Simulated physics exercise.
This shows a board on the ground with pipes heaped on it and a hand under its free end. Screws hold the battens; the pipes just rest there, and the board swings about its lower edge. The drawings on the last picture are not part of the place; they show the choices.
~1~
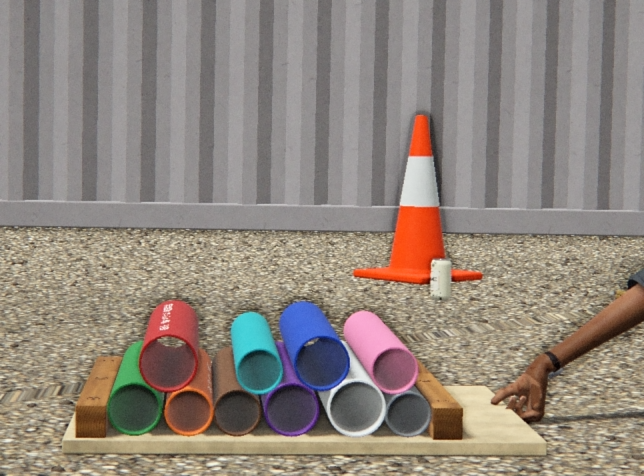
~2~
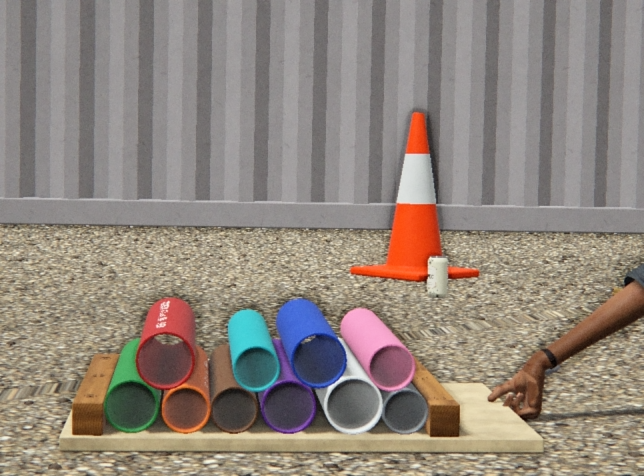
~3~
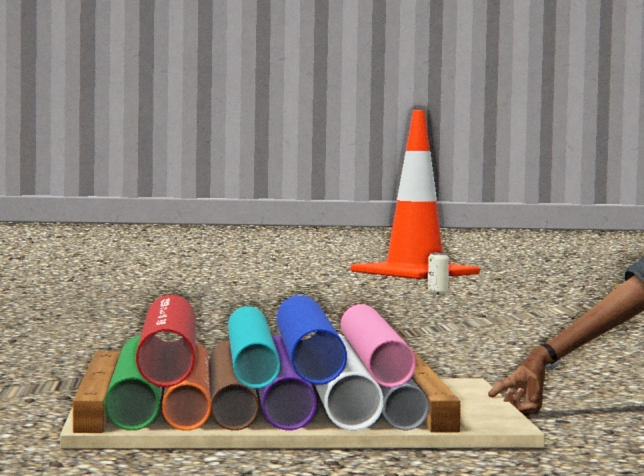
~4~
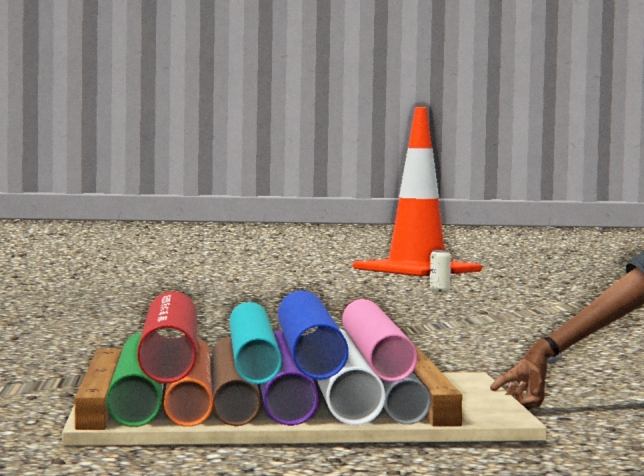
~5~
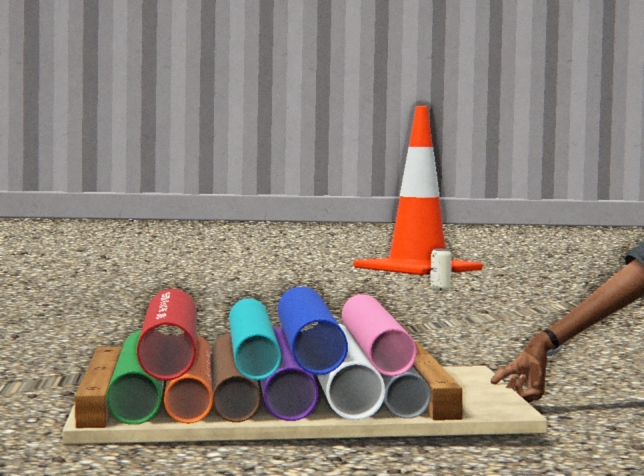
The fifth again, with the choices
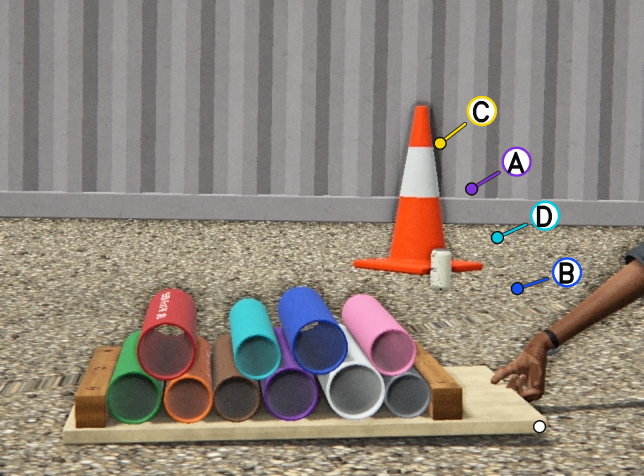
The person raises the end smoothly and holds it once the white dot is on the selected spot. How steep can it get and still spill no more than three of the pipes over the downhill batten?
Lift it to C and no more.
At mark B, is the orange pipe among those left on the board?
Yes.
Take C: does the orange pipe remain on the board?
Yes.
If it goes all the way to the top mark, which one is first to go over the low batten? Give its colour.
The red one.
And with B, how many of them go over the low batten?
With B, none.
On the marked copy, A at (471, 189); B at (517, 288); C at (440, 144); D at (497, 237); the white dot at (540, 427).
Taking C. A third of the way, board at 20°.
Two thirds of the way, board at 38°.
When it is over, board at 39°, three over the low batten (turquoise, red, blue).
As for the rest, A three over the low batten (turquoise, red, blue); B none over the low batten; D two over the low batten (turquoise, red).
